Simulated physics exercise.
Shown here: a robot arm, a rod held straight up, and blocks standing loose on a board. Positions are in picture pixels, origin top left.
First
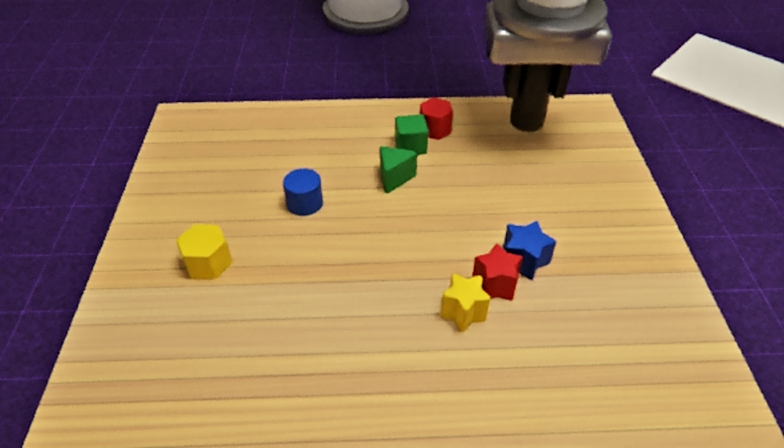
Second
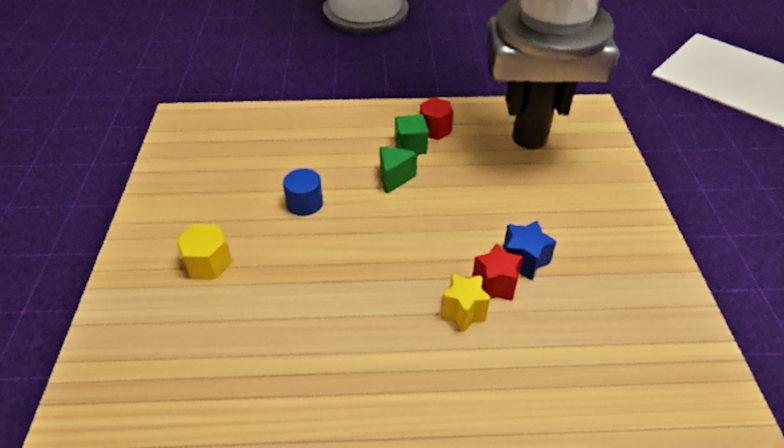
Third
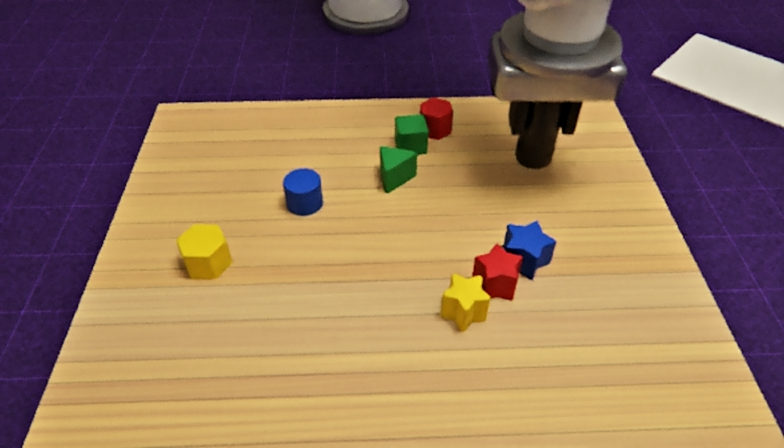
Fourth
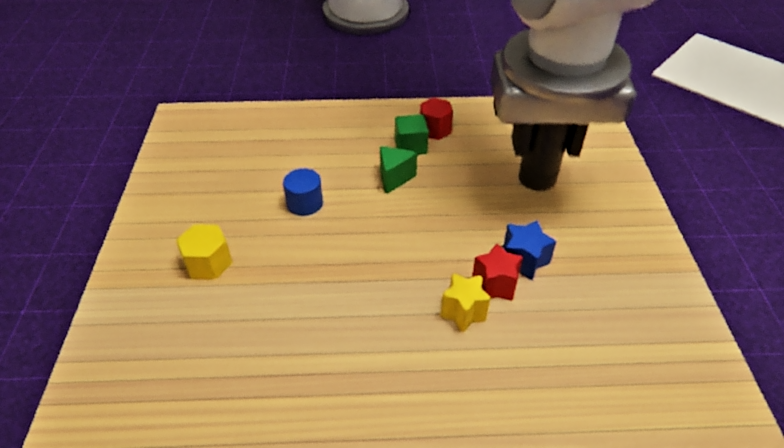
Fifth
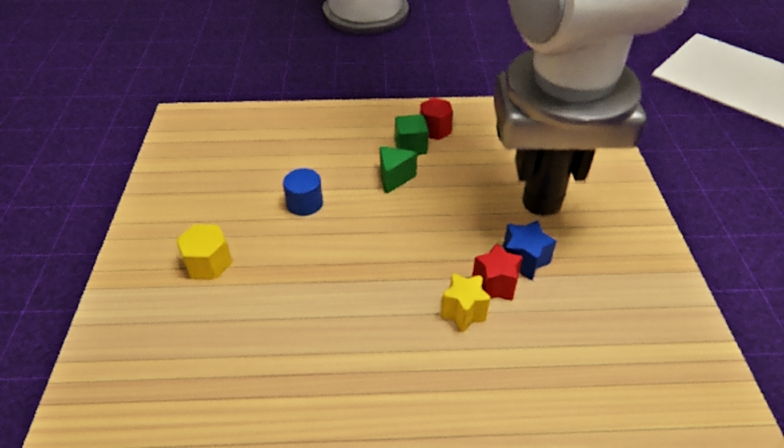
The robot arm moved its upright black rod down the right side of the wooden board, drawing close to the blue star beside the red and yellow ones, while all the blocks stayed still.
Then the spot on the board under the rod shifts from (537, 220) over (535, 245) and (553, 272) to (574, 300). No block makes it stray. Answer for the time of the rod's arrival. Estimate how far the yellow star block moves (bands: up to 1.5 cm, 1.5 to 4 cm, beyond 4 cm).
Short of 1.5 cm.
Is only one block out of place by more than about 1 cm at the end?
No, that is not how it ends up.
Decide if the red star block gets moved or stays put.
That block gets shifted.
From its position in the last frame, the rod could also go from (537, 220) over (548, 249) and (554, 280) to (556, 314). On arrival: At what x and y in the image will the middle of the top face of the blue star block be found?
The middle of its upper face should be somewhere near (522, 293).
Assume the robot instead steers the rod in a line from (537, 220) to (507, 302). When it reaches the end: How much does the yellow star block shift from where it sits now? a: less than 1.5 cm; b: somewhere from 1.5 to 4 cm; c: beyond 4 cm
That would be b.
What follows on the original path. One third of the way, rod (541, 230); red star block (496, 265); blue star block (531, 250), turned 35° clockwise.
Two thirds of the way, rod (559, 256); yellow star block (463, 289), turned 10° anticlockwise; red star block (499, 273), turned 30° clockwise; blue star block (542, 274), turned 50° clockwise.
At the end, rod (580, 284); yellow star block (463, 289), turned 15° anticlockwise; red star block (500, 276), turned 45° clockwise; blue star block (546, 289), turned 80° clockwise.
